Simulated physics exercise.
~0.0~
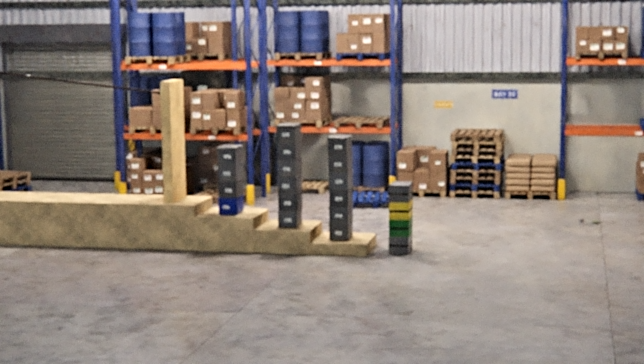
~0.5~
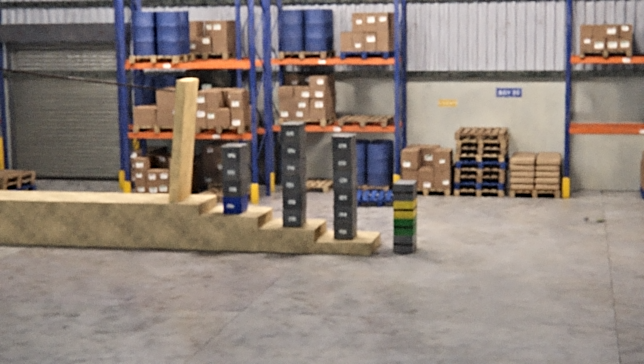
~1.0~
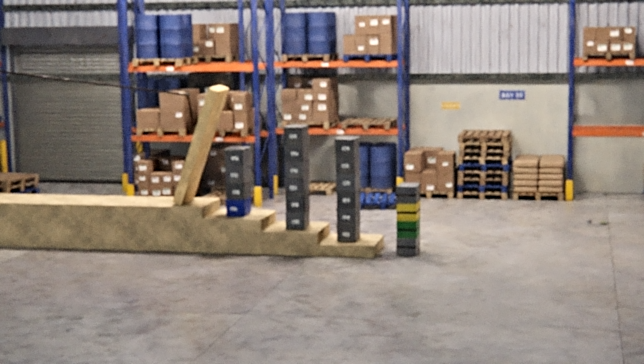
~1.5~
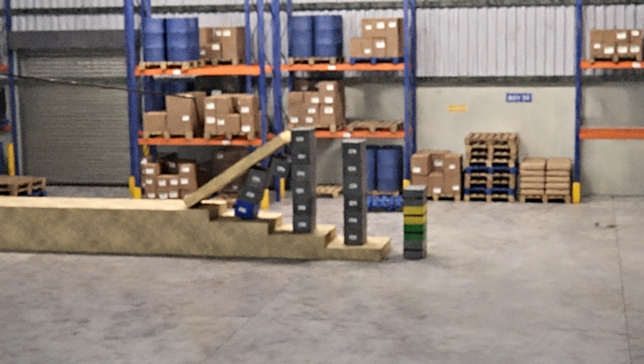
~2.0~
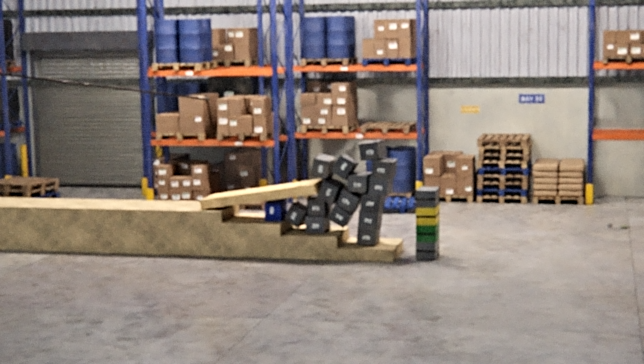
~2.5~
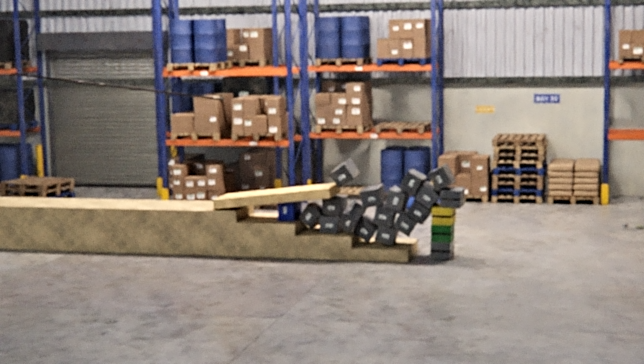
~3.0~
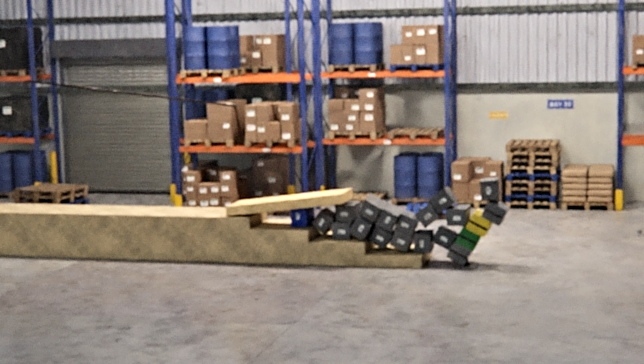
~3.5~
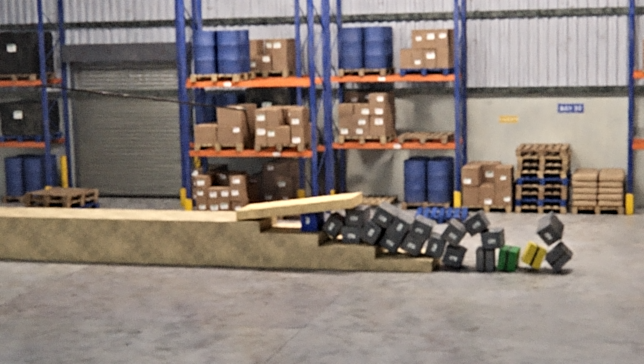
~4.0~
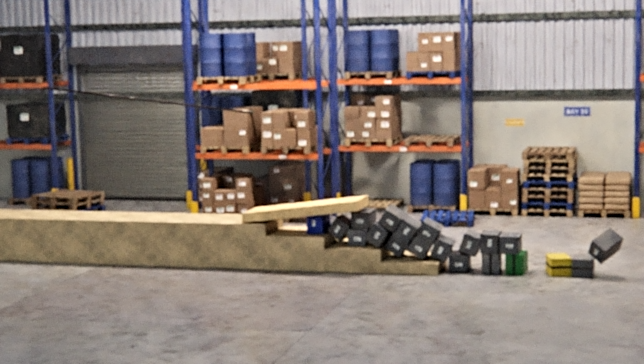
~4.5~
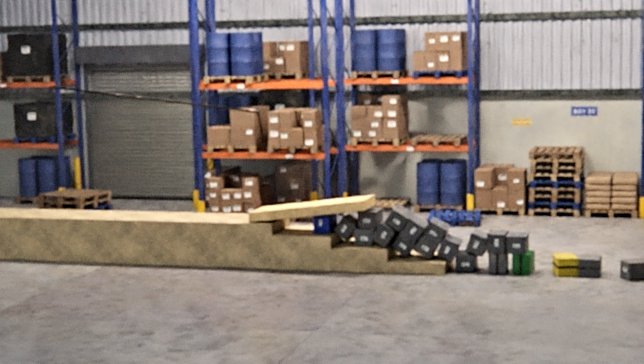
The clip shows an upright wooden board tipping right on a stepped platform in a warehouse, knocking columns of dark totes into one another until the last stack, with green and yellow totes, topples, leaving totes strewn across the floor and the board resting on the steps.
